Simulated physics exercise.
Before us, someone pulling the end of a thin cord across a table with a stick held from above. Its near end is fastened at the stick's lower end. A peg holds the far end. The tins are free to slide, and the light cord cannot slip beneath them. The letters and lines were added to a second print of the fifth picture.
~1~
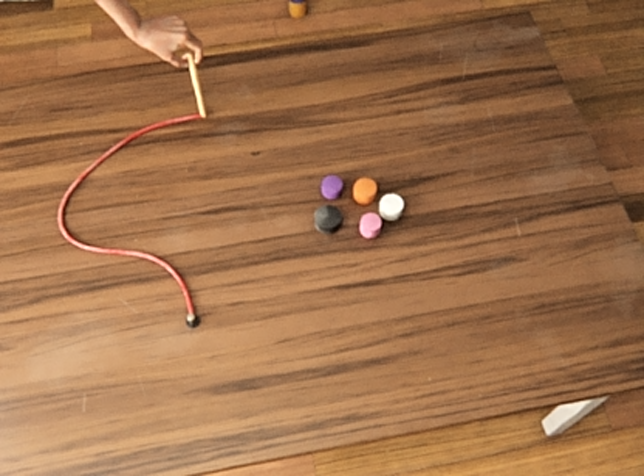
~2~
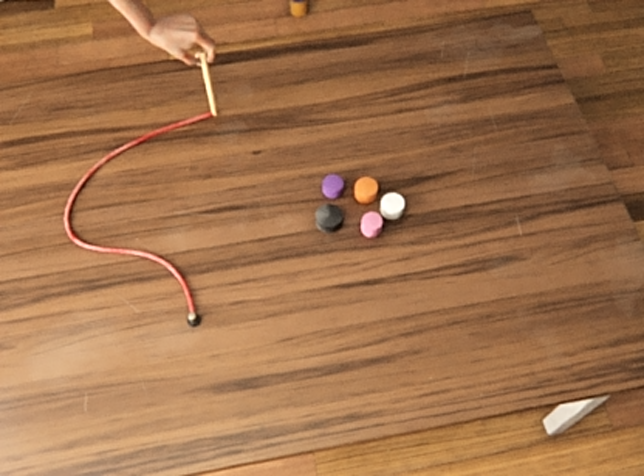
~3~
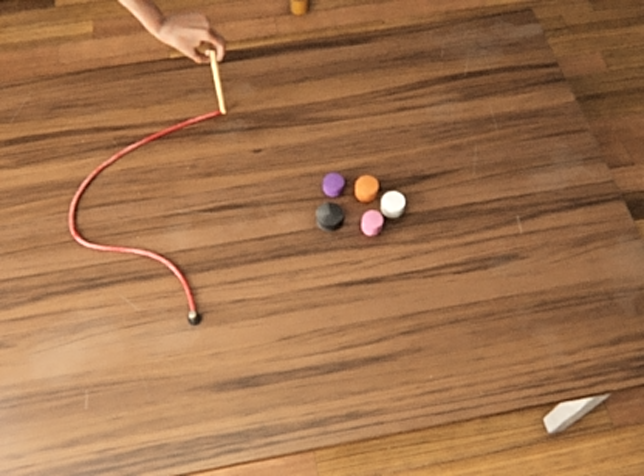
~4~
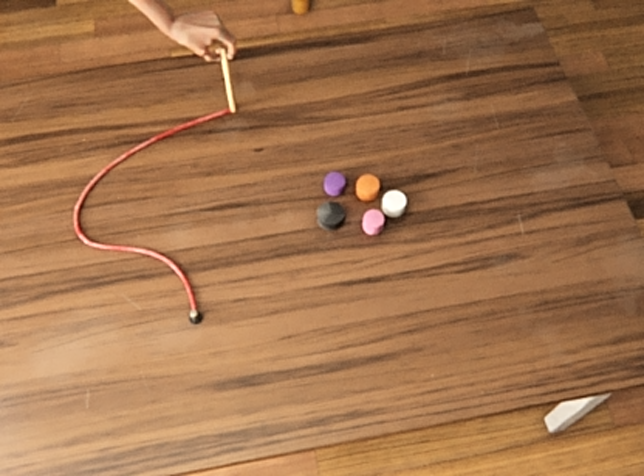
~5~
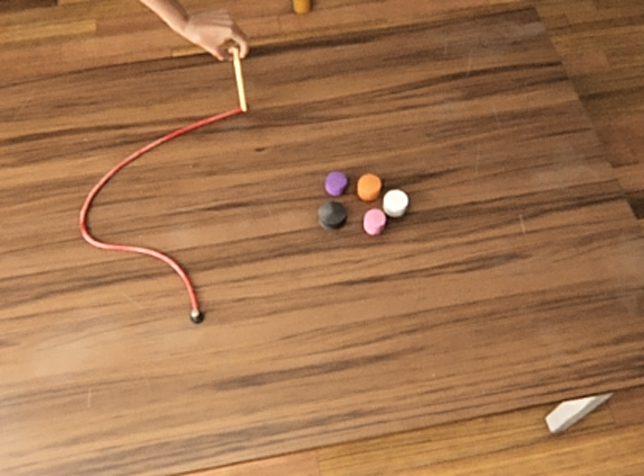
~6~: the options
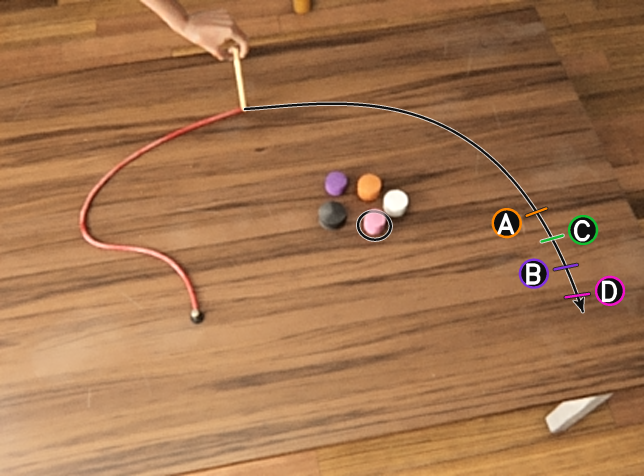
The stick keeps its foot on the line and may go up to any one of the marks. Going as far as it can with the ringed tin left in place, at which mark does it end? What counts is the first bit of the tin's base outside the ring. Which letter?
No farther than C.
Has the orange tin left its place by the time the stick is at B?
Yes.
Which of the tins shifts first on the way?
The purple tin.
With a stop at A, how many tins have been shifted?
One.
On the marked copy, A at (537, 212); B at (566, 267); C at (552, 239); D at (577, 296); the ring at (374, 225); the route from (245, 109) via (455, 132) to (583, 311).
Following C. Soon after the start, foot of the stick (370, 106); pink tin (375, 222).
Later, foot of the stick (484, 153); pink tin (375, 222).
In the end, foot of the stick (552, 239); orange tin (374, 203); purple tin (352, 206); pink tin (375, 222); the pink tin is still in its ring.
As for the rest, A is safe but short; B drags the ringed tin to (375, 235); D drags the ringed tin to (375, 250).
